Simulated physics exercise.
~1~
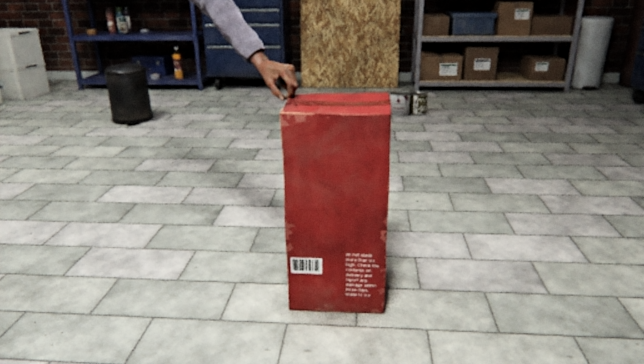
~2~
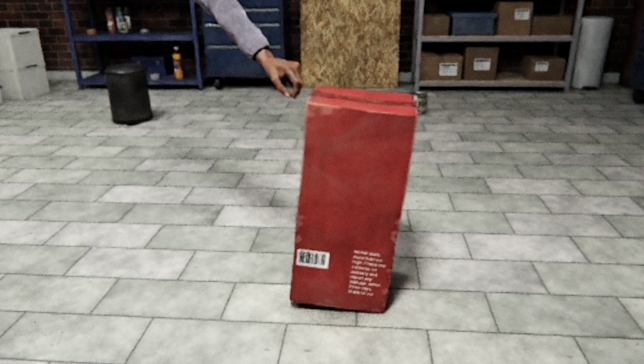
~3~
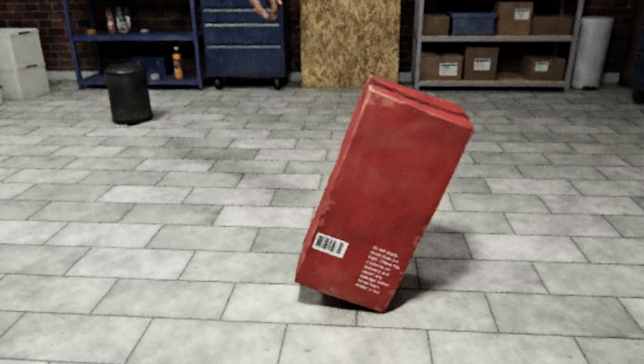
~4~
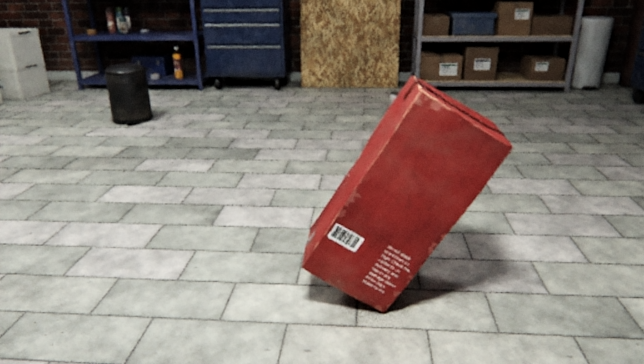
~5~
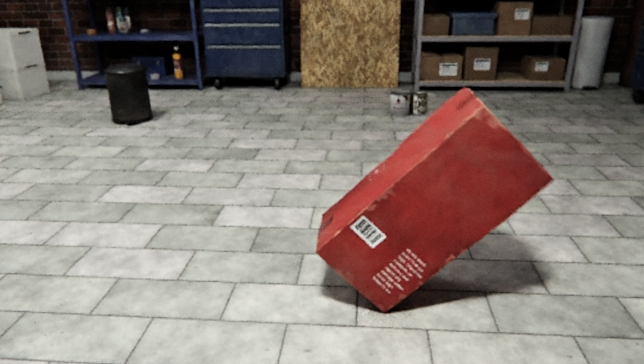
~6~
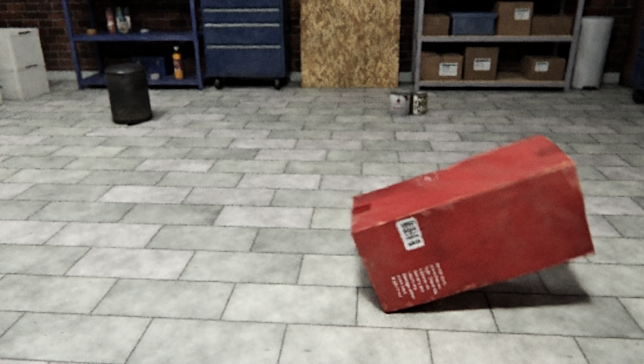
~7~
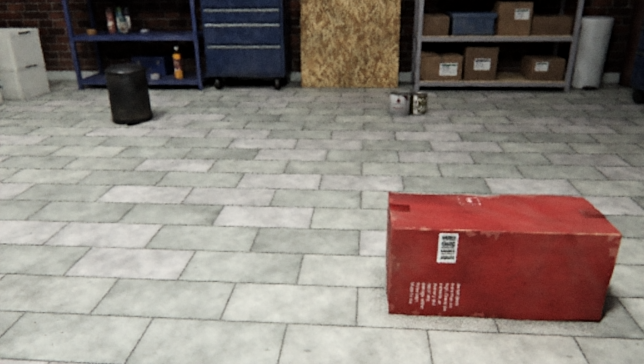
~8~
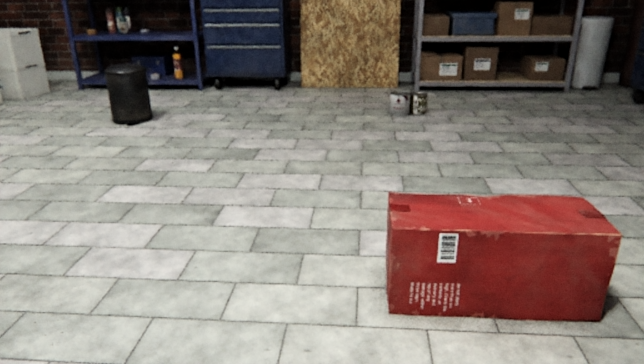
The video shows a hand pushing the top of a tall red box standing on a tiled floor in a workshop, then drawing back out of view. The box tips steadily to the right, topples over, and ends up lying still on its side.
